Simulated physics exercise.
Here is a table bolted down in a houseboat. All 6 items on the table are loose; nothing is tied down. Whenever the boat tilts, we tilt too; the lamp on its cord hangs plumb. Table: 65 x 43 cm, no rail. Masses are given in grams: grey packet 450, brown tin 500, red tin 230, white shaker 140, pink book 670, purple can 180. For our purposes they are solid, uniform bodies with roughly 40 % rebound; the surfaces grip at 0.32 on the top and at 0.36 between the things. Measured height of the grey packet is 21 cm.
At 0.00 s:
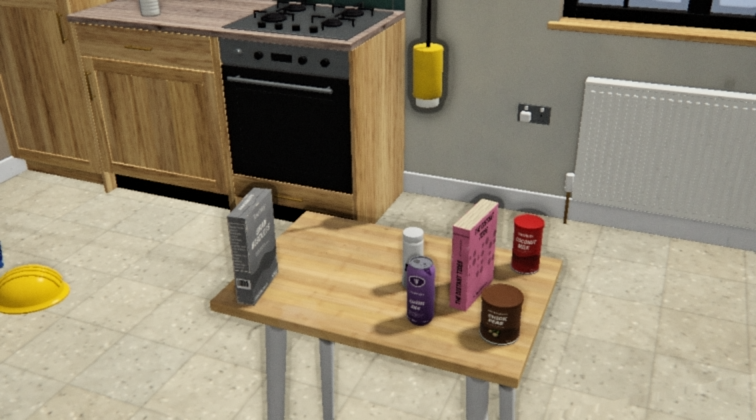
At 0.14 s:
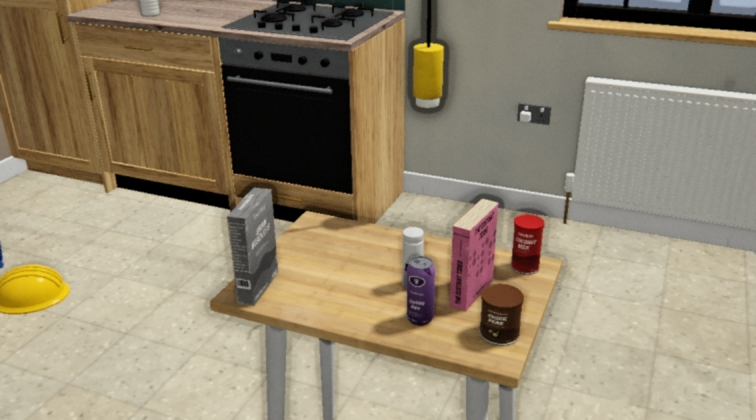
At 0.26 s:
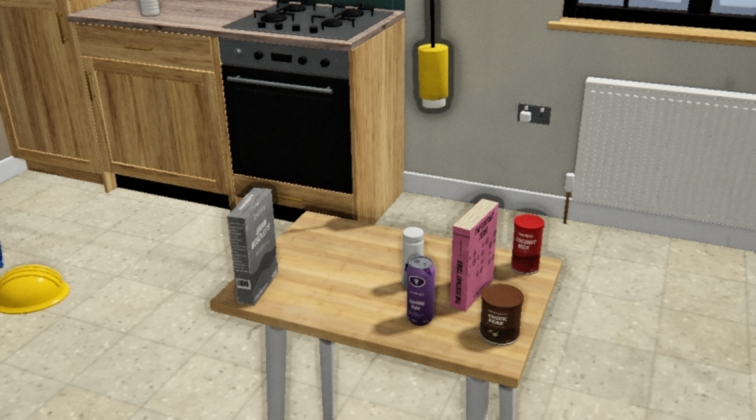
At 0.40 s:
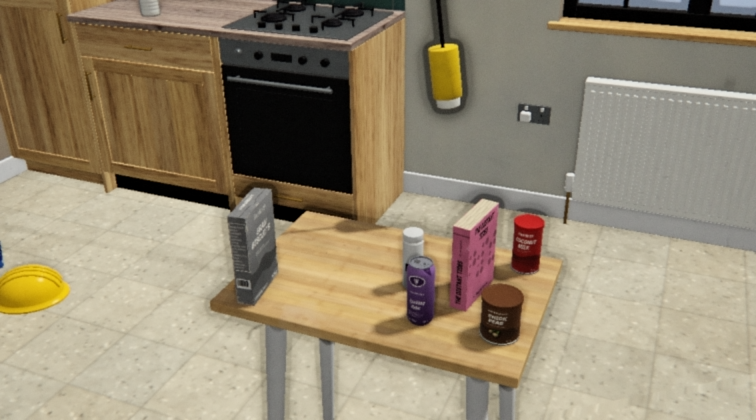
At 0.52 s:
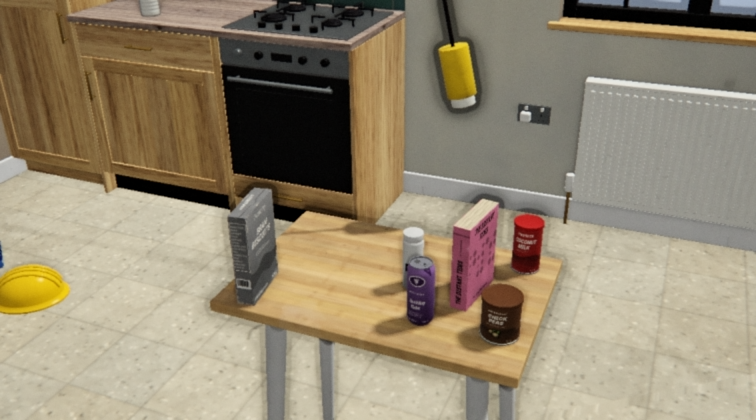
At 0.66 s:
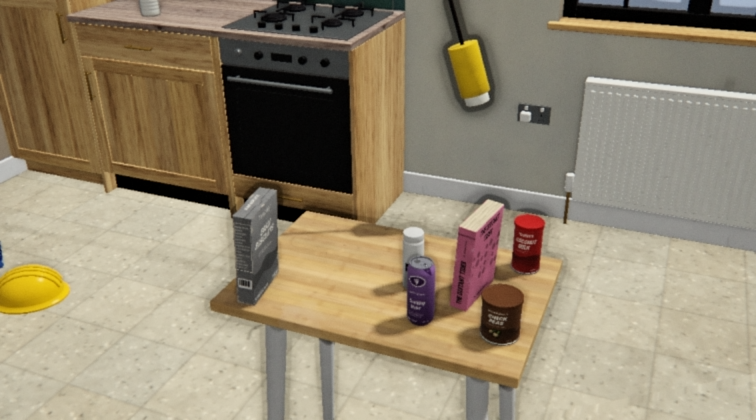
In a kitchen with wooden cabinets and an oven, a yellow lamp hangs straight down on its cord behind a wooden table holding six items. The lamp then swings steadily to the right, and finally the grey packet leans very slightly right while the other items barely change.
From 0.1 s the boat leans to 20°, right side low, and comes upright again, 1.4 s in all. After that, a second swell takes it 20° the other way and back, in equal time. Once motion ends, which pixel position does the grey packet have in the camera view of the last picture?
Its pixel position is about (376, 299).
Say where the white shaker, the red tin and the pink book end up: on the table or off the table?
Outcome: The white shaker remains on its support; the red tin remains on its support; the pink book departs its support.
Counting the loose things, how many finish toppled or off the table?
Total: 4.
Around 1.26 s, boat heeled 5°, right side down; brown tin and pink book now off the table; grey packet on its side near (381, 297); purple can tipped 9° against what carries it.
Around 1.76 s, boat heeled 6°, left side down; grey packet on its side near (387, 301); purple can on its side; red tin shifted 2 cm.
Finally (5.5 s), off the table, brown tin and pink book; on their side or leaning hard on the table, grey packet and purple can; the other 2 still in place (within 5 cm). Final places as that camera would see them, grey packet near (376, 299).
